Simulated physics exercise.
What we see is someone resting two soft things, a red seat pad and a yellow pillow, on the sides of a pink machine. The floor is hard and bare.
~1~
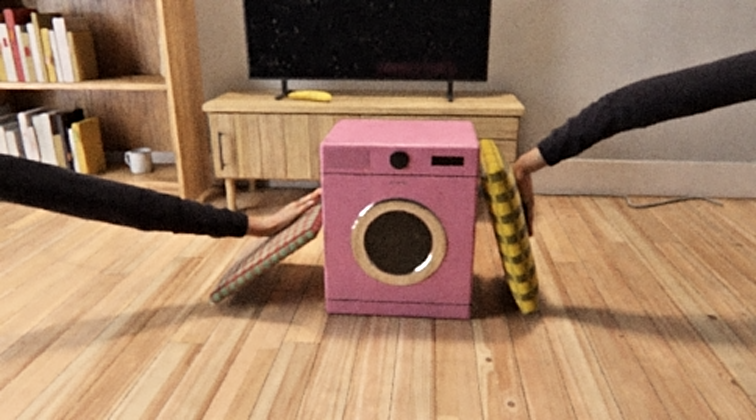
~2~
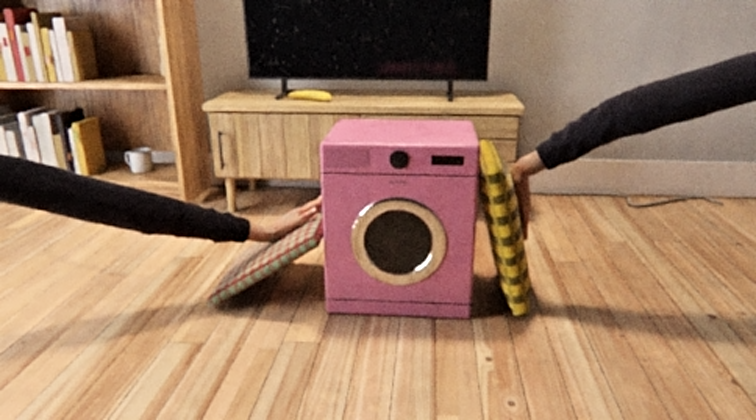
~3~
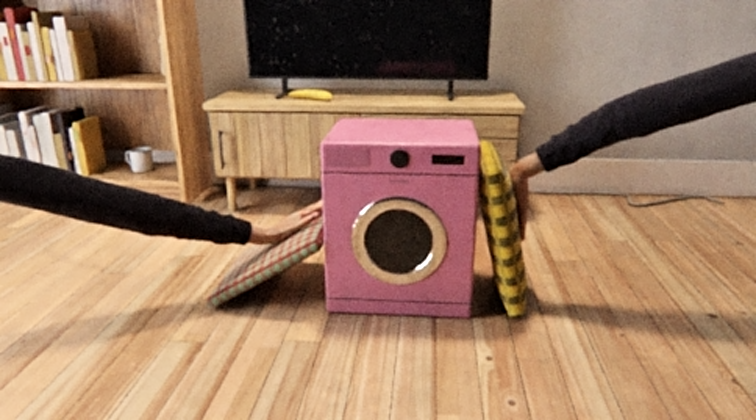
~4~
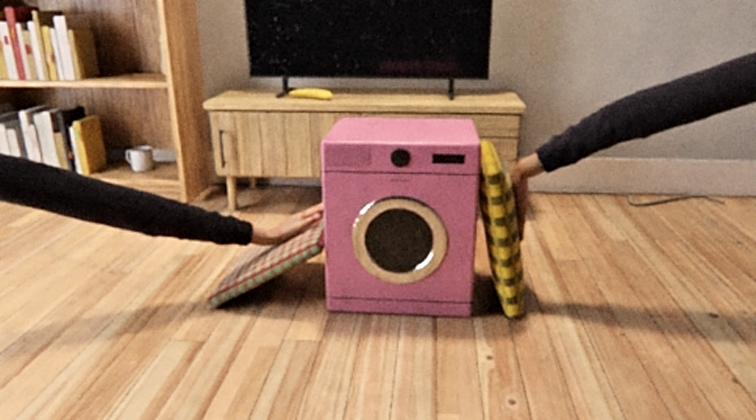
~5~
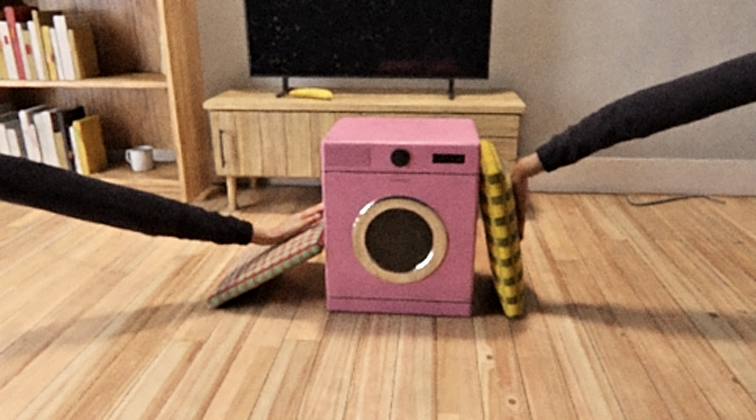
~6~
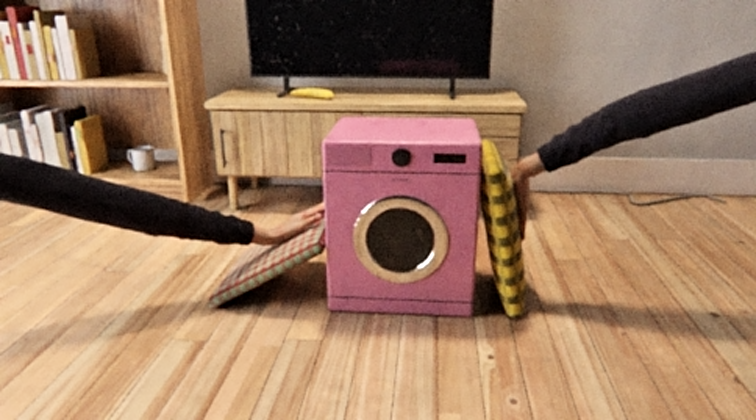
Red seat pad and yellow pillow shifting very slightly against a pink machine's left and right sides, a hand touching each.
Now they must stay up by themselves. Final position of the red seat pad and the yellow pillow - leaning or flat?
Red seat pad - flat. Yellow pillow - leaning.
Then, 0.24 s later than the last view, seat pad slipping down near (276, 263); pillow against the side near (499, 226).
Then, 0.36 s later than the last view, seat pad flat on the floor near (274, 274); pillow against the side near (499, 226).
Finally, seat pad flat on the floor near (275, 276); pillow against the side near (499, 226). The red seat pad slides down flat and the yellow pillow keeps leaning.
